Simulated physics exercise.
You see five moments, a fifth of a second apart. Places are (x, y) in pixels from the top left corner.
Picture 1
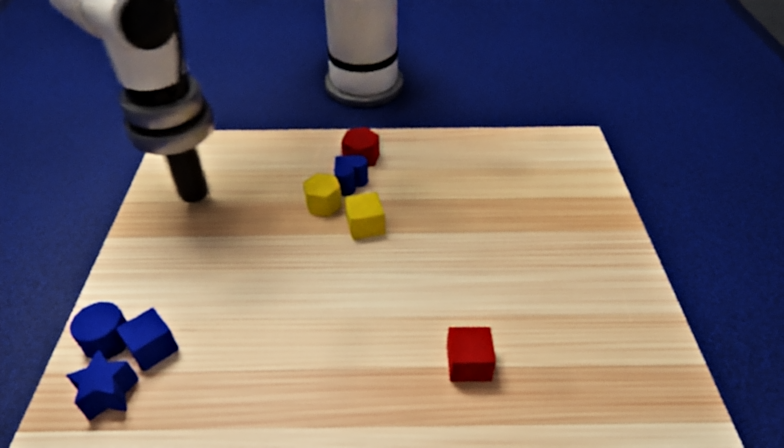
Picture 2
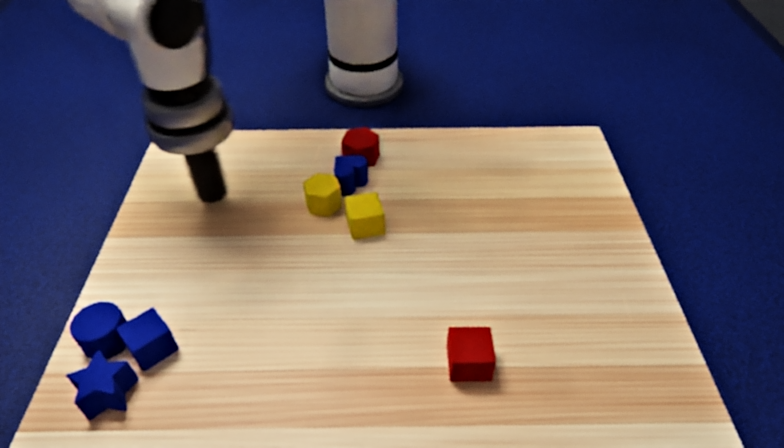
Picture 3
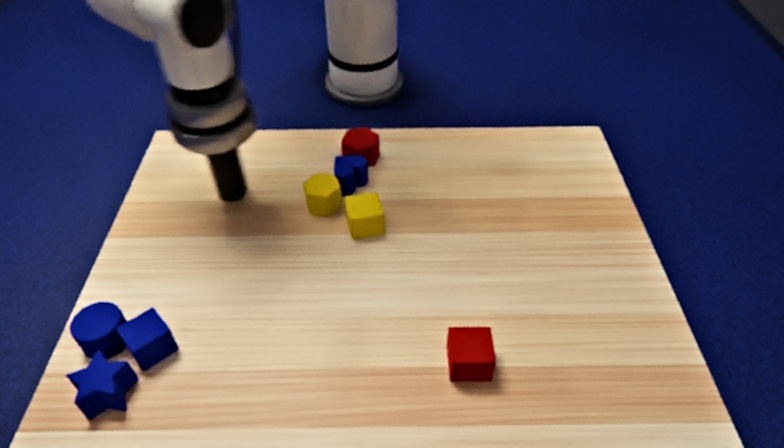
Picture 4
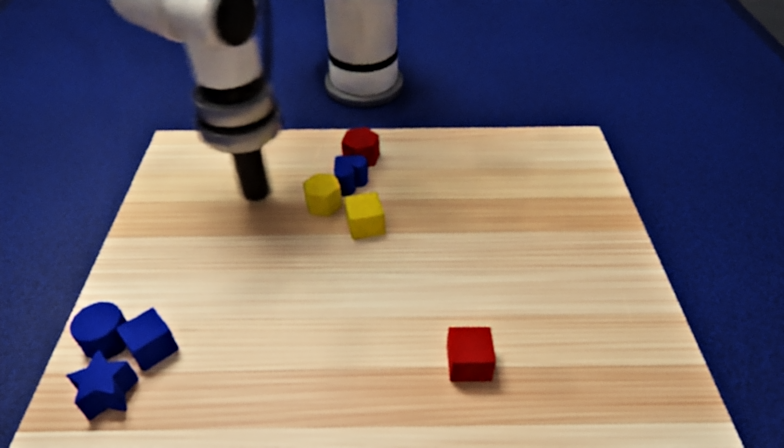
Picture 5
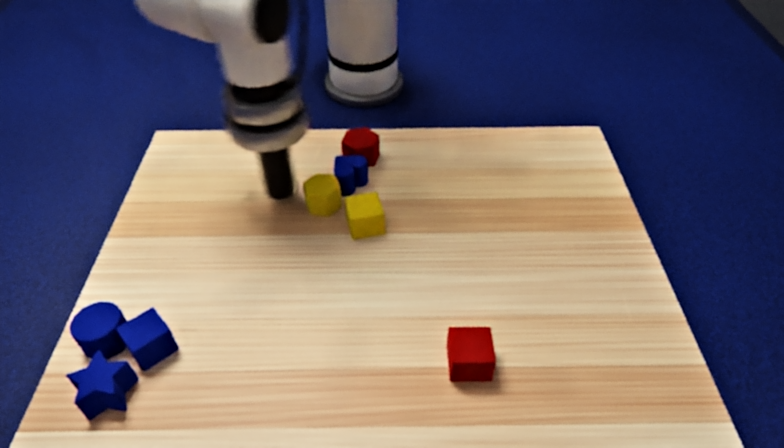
A robot arm moves its black rod rightward across the board toward the yellow blocks.
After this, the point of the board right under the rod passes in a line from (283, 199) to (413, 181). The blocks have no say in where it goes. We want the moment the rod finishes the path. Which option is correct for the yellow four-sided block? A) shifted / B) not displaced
A - shifted.
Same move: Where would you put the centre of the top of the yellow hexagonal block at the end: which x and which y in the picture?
I think it will end close to (370, 189).
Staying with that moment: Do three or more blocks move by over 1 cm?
Final answer: Yes.
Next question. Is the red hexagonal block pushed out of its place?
The answer is no.
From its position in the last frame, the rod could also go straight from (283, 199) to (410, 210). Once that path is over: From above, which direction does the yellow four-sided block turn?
The sense of turning is clockwise.
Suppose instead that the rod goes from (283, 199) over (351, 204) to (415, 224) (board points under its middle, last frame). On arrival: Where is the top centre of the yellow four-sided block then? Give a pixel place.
Somewhere near (396, 238).
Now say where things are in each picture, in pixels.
Tip of the rod (194, 193), middles of tops, yellow hexagonal block (321, 184), blue heart block (348, 163), red hexagonal block (360, 137), yellow four-sided block (364, 205), in the first frame.
Rod (213, 193), nothing pushed, in the second frame.
Rod (233, 192), nothing pushed, in the third frame.
Rod (256, 191), nothing pushed, in the fourth frame.
Rod (281, 190), yellow hexagonal block (321, 184), blue heart block (348, 163), red hexagonal block (360, 137), yellow four-sided block (364, 205), in the fifth frame.
The first path, step by step. One third of the way, rod (327, 184); yellow hexagonal block (349, 188), turned 50° clockwise; blue heart block (353, 162), turned 20° anticlockwise; yellow four-sided block (369, 209).
Two thirds of the way, rod (372, 177); yellow hexagonal block (370, 189), turned 105° clockwise; blue heart block (389, 151), turned 65° anticlockwise; yellow four-sided block (371, 214).
At the end, rod (414, 171); yellow hexagonal block (370, 189), turned 105° clockwise; blue heart block (406, 143), turned 100° anticlockwise; red hexagonal block unmoved; yellow four-sided block (371, 214).
